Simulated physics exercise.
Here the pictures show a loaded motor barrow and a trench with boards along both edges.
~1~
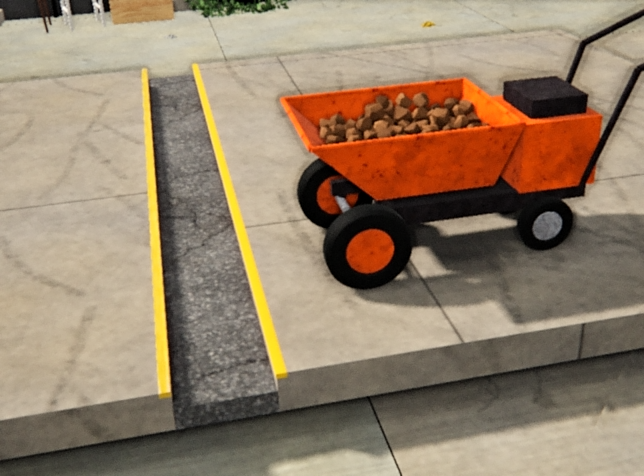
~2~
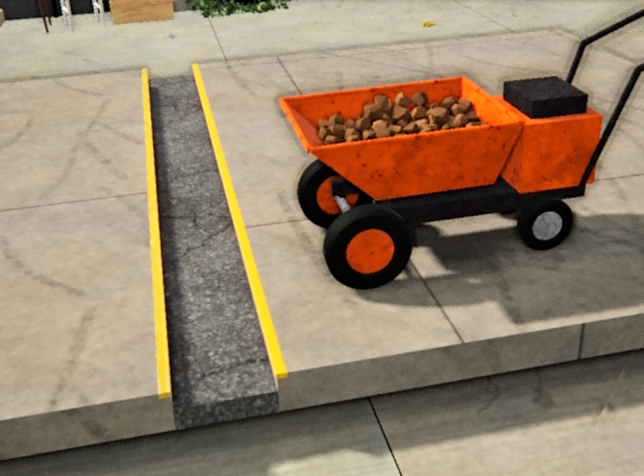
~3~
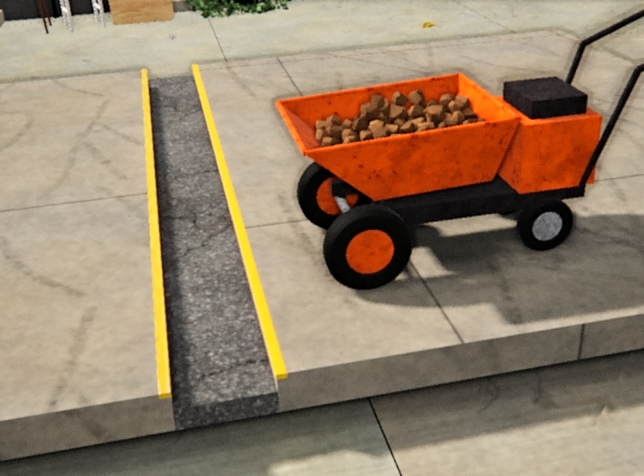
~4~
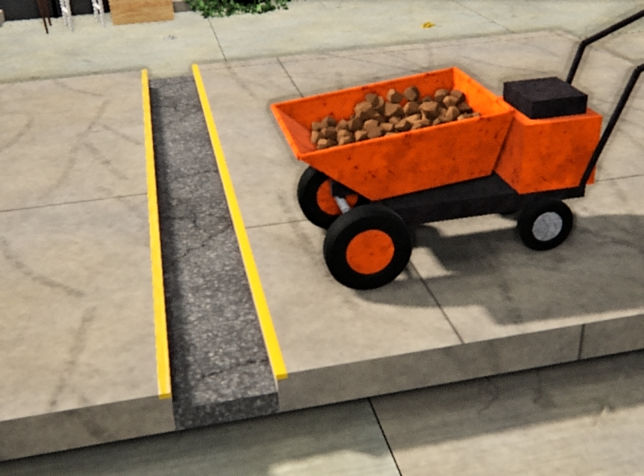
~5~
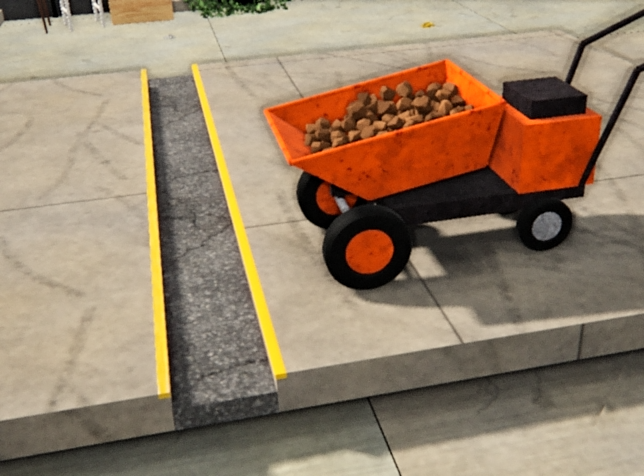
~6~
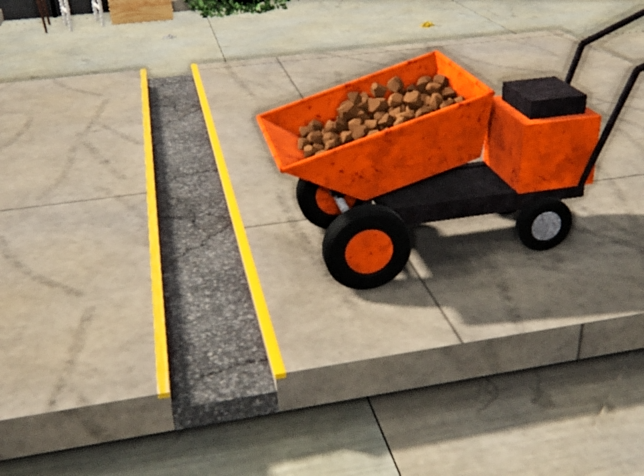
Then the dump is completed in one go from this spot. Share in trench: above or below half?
Bigger portion.
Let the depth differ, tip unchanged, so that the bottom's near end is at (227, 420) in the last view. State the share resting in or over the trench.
90 %.
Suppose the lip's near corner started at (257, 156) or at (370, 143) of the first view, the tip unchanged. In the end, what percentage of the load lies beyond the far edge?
First place: Around 50 per cent. Second place: Around 0 per cent.
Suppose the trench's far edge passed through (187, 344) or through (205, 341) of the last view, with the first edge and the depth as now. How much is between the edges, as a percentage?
50 % then 40 %, roughly.
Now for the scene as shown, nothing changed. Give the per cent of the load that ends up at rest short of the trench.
Roughly 0 in a hundred.
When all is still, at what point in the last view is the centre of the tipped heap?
At about (193, 275), give or take.
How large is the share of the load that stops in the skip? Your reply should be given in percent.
20 in a hundred, roughly.
Just after the last frame, skip tipped steeply; every one in the skip.
A moment on, skip tipped right over; roughly two thirds in the skip; roughly a third in or heaped over the trench; just a few falling.
Further on, skip tipped right over; roughly a quarter in the skip; roughly two thirds in or heaped over the trench; about a tenth beyond it.
When it is over, skip tipped right over; roughly a quarter in the skip; roughly two thirds in or heaped over the trench; about a tenth beyond it.
